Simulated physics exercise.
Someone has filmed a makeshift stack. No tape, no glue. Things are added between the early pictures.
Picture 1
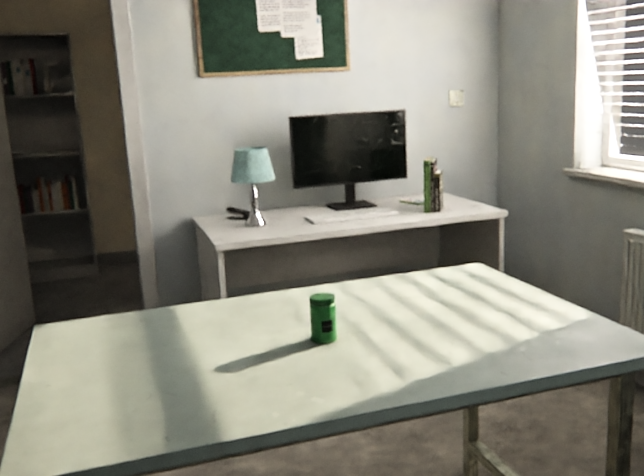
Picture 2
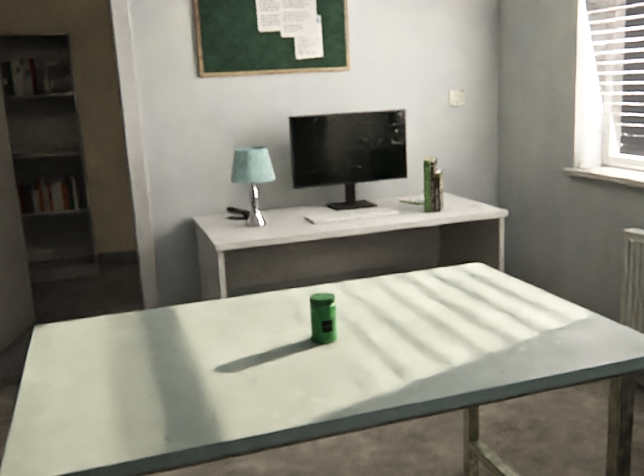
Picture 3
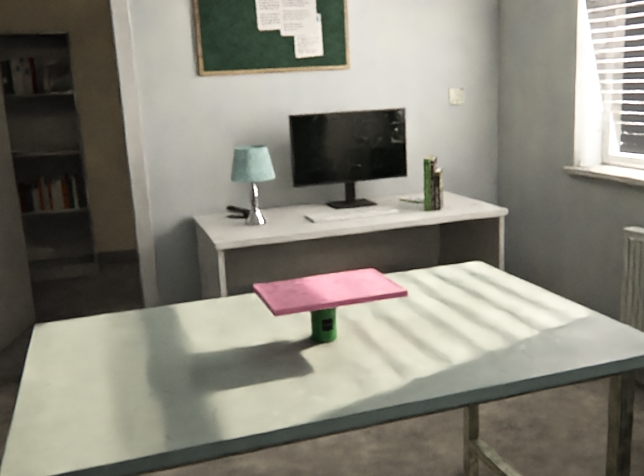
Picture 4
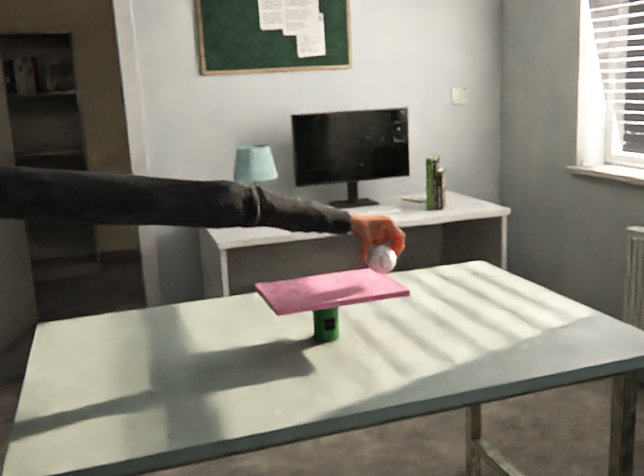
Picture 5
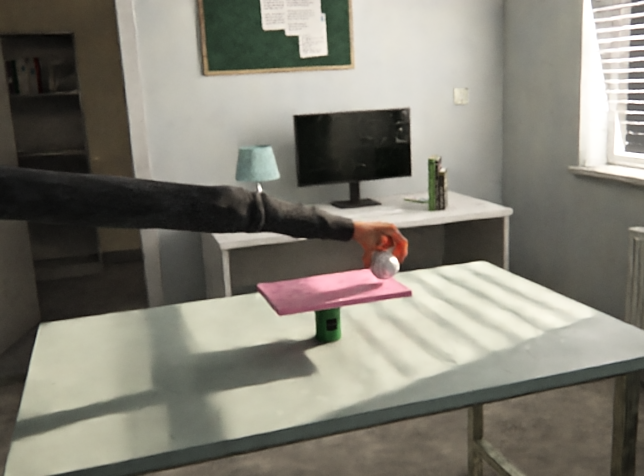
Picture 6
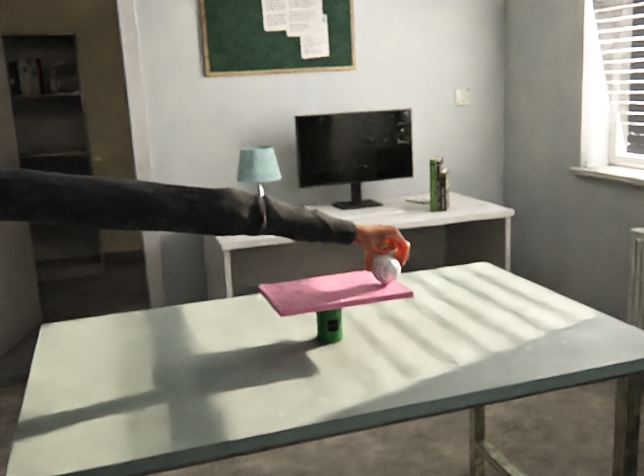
A pink board appears on top of a small green jar on a table, then a hand reaching in from the left lowers a round white object onto the board's right side and keeps holding it there.
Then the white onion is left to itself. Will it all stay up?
Outcome: The stack gives way.
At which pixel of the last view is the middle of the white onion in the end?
At about (420, 314).
Then, 0.30 s on from there, white onion now fallen; pink lid turned 43° from how it was put.
Then, 0.50 s on from there, pink lid turned 40° from how it was put.
In the end, fallen, white onion; moved from the start, pink lid; green jar unmoved. At the end, from the last picture's camera, white onion near (421, 314). The stack loses its balance.
